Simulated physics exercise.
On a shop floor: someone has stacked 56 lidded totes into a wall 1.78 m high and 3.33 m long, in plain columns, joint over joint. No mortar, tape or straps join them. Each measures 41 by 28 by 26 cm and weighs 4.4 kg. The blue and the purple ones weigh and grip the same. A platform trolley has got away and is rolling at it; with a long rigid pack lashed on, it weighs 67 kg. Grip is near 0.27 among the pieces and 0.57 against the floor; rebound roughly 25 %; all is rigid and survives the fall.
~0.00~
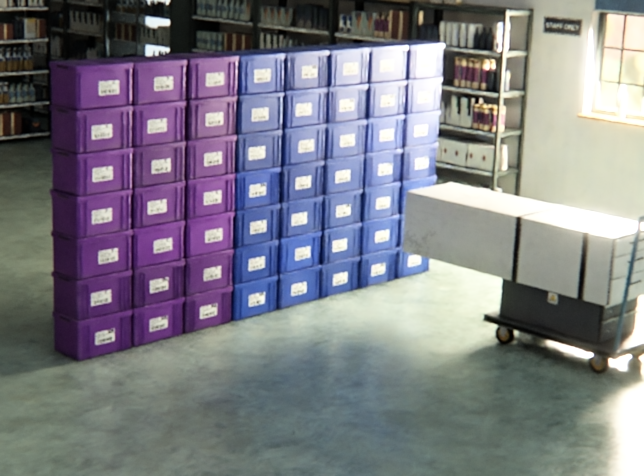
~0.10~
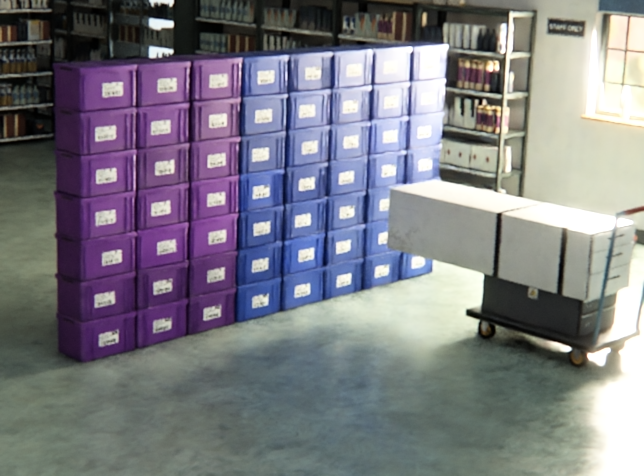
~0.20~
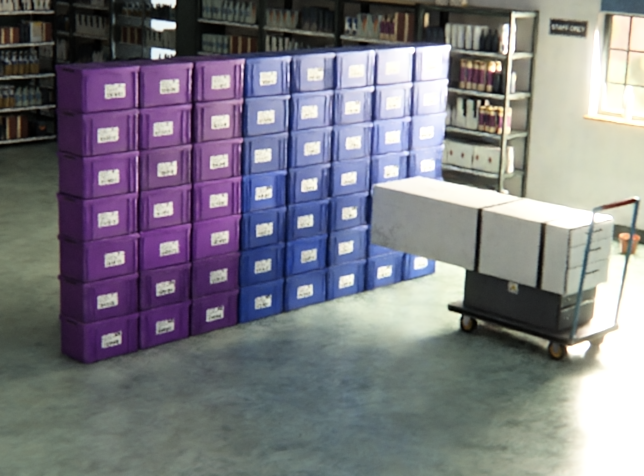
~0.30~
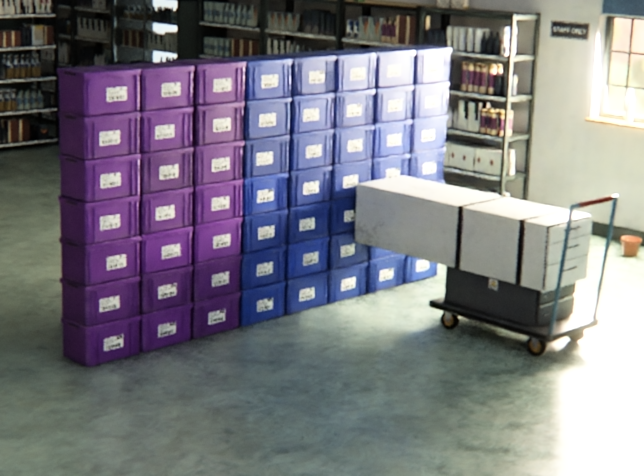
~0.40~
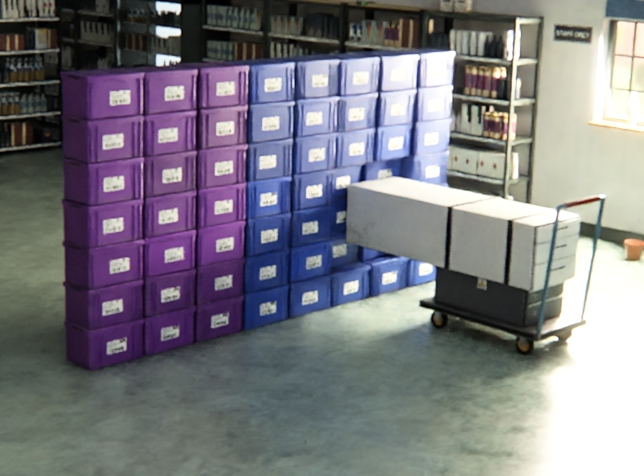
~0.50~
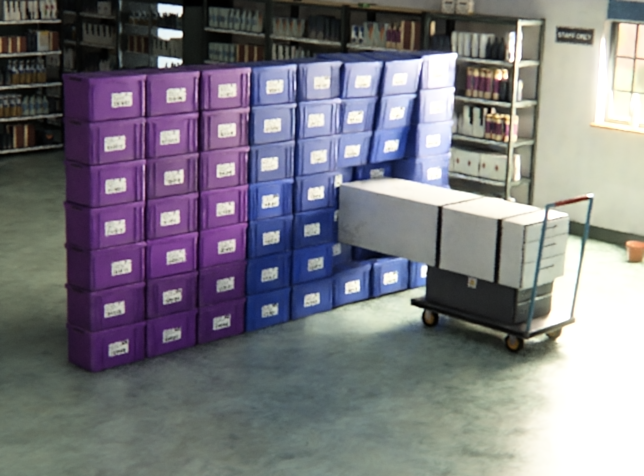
A wall of stacked lidded totes, purple on the left and blue on the right, stands on a smooth shop floor, seen from slightly above, with loaded shelves behind and a bright window at right. A platform trolley carrying a long white pack over a dark case rolls leftward from the right. The pack's front end pushes into the blue section, and several blue totes shift and lean while the purple ones stay stacked.
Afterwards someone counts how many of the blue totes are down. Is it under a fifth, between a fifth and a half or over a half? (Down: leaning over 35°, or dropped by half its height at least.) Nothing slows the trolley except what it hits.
The part is from a fifth to a half.
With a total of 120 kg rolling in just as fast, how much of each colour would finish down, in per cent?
In that case blue 30, purple 0 per cent.
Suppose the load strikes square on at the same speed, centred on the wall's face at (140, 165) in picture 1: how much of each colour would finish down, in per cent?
Then blue 0, purple 50 per cent.
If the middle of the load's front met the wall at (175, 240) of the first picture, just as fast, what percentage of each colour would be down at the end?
Then blue 0, purple 60 per cent.
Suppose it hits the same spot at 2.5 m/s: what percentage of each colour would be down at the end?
In that case blue 30, purple 0 per cent.
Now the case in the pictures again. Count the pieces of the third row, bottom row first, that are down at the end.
2 from that row.
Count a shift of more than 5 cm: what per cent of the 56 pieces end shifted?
Shifted: 25 per cent.
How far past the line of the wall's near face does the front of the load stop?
Roughly 80 cm.
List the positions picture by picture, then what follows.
In the first picture (pixels give the middle of a visible side), load (411, 211) 56 cm short of the wall; top blue tote (427, 62); top purple tote (215, 78); none has stirred.
In the second picture, load (395, 208) 38 cm short of the wall; top blue tote (430, 63).
In the third picture, load (379, 204) 20 cm short of the wall; top blue tote (433, 64).
In the fourth picture, load (362, 202) 25 mm short of the wall; top blue tote (434, 67).
In the fifth picture, load (353, 203) 10 cm into the wall's line; top blue tote (437, 70); movement in 6 of them.
In the sixth picture, load (345, 203) 20 cm into the wall's line; top blue tote (439, 72); top purple tote (227, 89); steepest lean 9°, the tote at (402, 78); movement in 13 of them.
After 0.64 s, load 31 cm past the wall's line, still rolling; none of the 35 blue totes down (0 of 56 in all colours); top blue tote unmoved.
After 0.80 s, load 42 cm past the wall's line, still rolling; 12 of the 35 blue totes down (12 of 56 in all colours); top blue tote unmoved.
After 1.06 s, load 60 cm past the wall's line, still rolling; 12 of the 35 blue totes down (12 of 56 in all colours); top blue tote 32 mm from its place.
After 1.54 s, load 79 cm past the wall's line, still rolling; 12 of the 35 blue totes down (12 of 56 in all colours); top blue tote 49 mm from its place.
In the end (2.7 s), load 79 cm past the wall's line, stopped; 12 of the 35 blue totes down (12 of 56 in all colours); top blue tote 49 mm from its place; top purple tote unmoved. That is 34 per cent. From the last view, middles, top blue tote near (428, 70), top purple tote near (211, 87).
